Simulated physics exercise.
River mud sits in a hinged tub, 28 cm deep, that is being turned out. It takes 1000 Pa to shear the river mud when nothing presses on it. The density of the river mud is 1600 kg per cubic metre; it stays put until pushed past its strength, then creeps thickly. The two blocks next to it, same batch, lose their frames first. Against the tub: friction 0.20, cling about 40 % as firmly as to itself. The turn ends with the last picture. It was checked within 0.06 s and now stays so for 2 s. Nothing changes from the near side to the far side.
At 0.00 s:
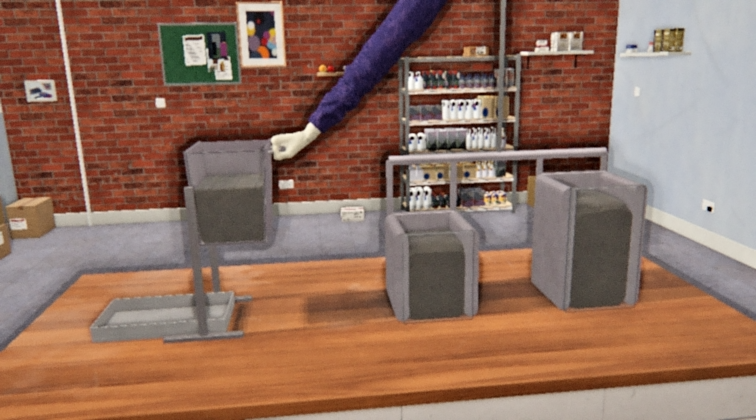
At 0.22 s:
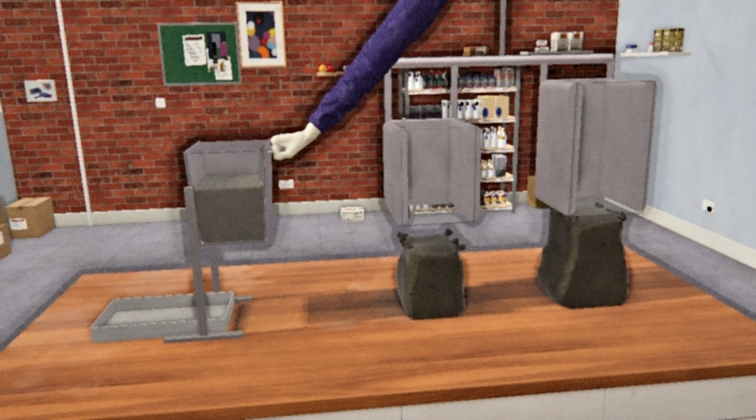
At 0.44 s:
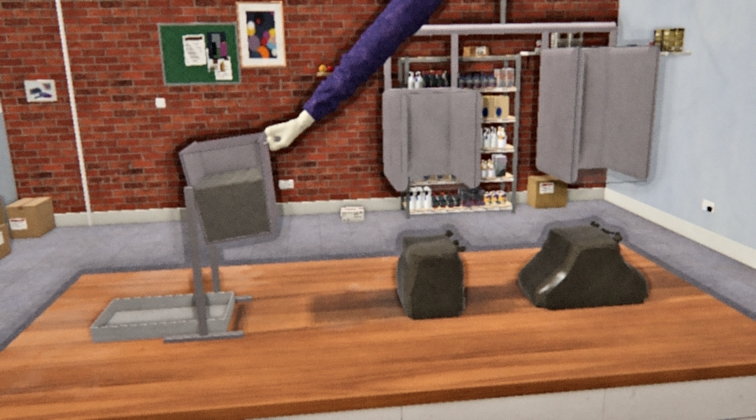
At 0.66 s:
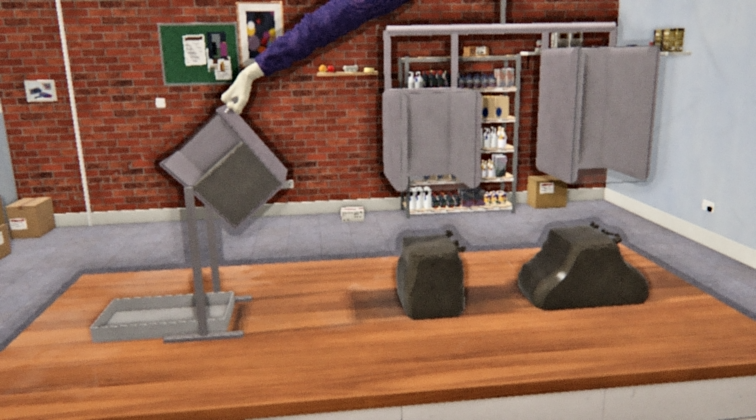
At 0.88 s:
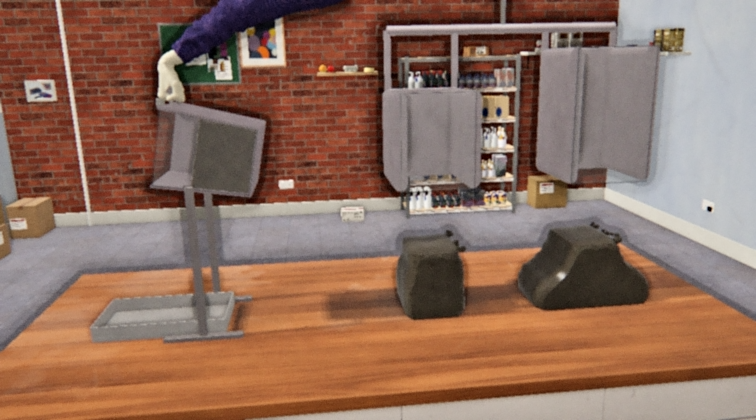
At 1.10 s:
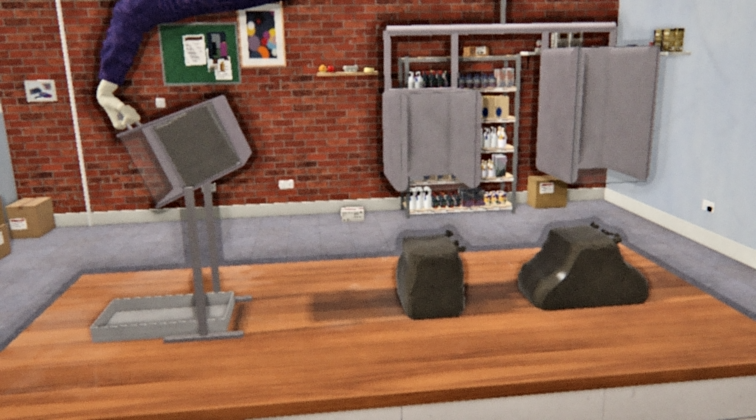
The footage shows grey casings rising off two dark mud blocks, the taller right one slumping wide while the shorter sags slightly, then a purple-sleeved arm turning a hinged tub leftward past sideways, the mud inside turning with it.
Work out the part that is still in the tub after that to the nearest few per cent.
Expect roughly 0 %.
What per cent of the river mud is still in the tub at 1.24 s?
Near 100 %.
After 1.24 s, the tub is at 111 degrees and holds 100 %.
After 1.41 s, the tub is at 111 degrees and holds 54 %.
After 1.58 s, the tub is at 111 degrees and holds 0 %.
After 1.75 s, the tub is at 111 degrees and holds 0 %.
After 3.10 s, the tub is at 111 degrees and holds 0 %.
